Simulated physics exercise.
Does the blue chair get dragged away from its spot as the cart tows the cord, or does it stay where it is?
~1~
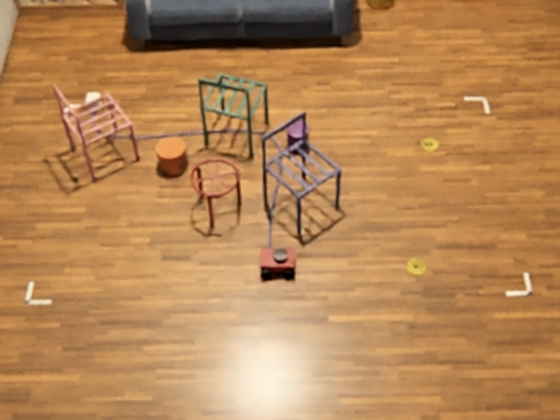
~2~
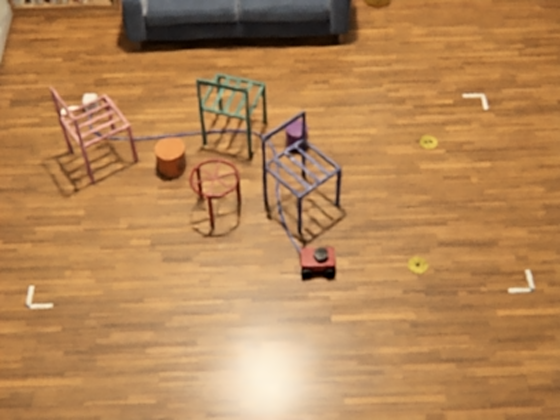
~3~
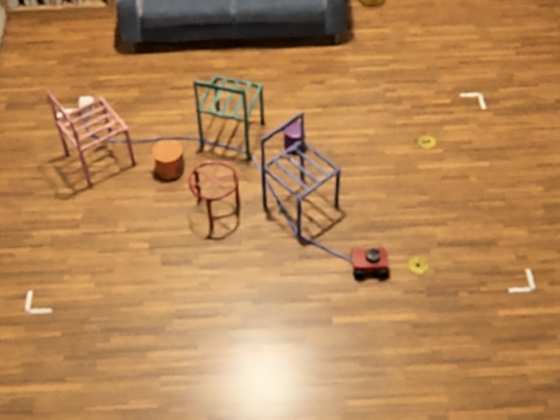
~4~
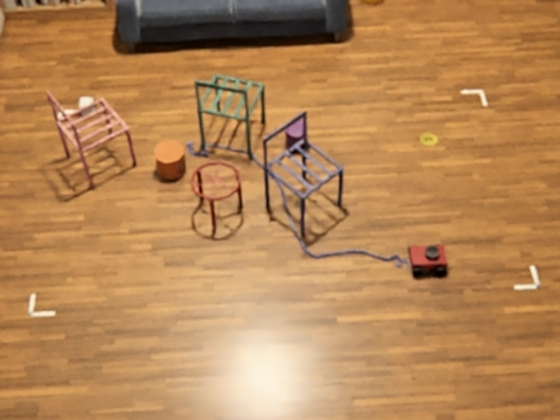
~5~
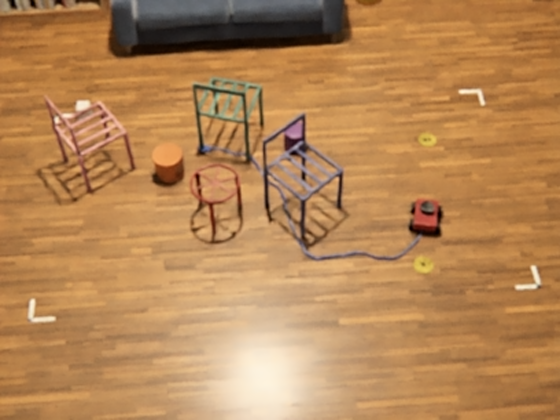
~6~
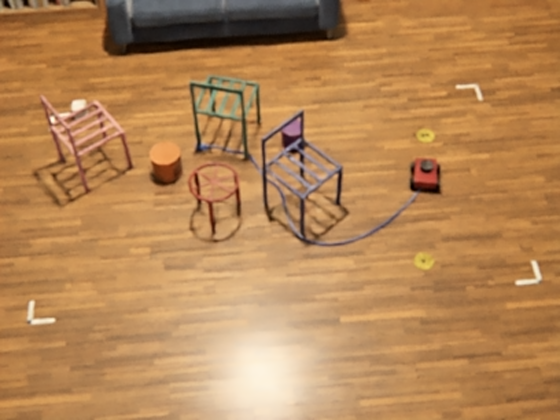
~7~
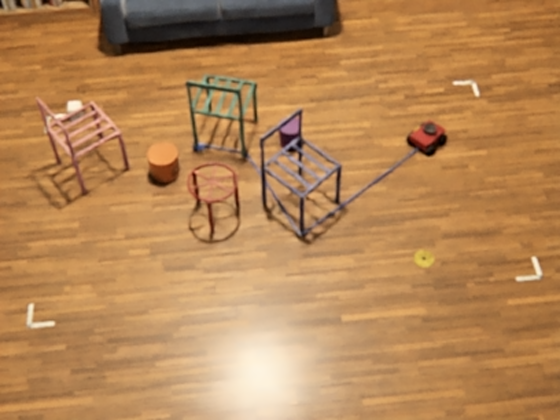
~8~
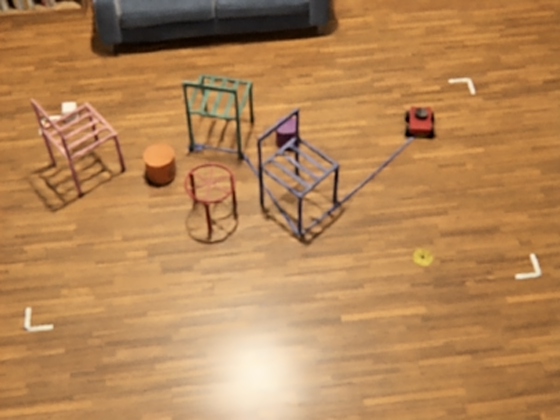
The blue chair stays where it is, upright on the floor, while the cord runs past its legs to the cart.
On a wooden living-room floor, a small red cart towing a blue cord rolls right past a blue chair, then turns and heads away toward the upper right; the cord's far end slips free near the pink chair, and the chairs remain standing in place.
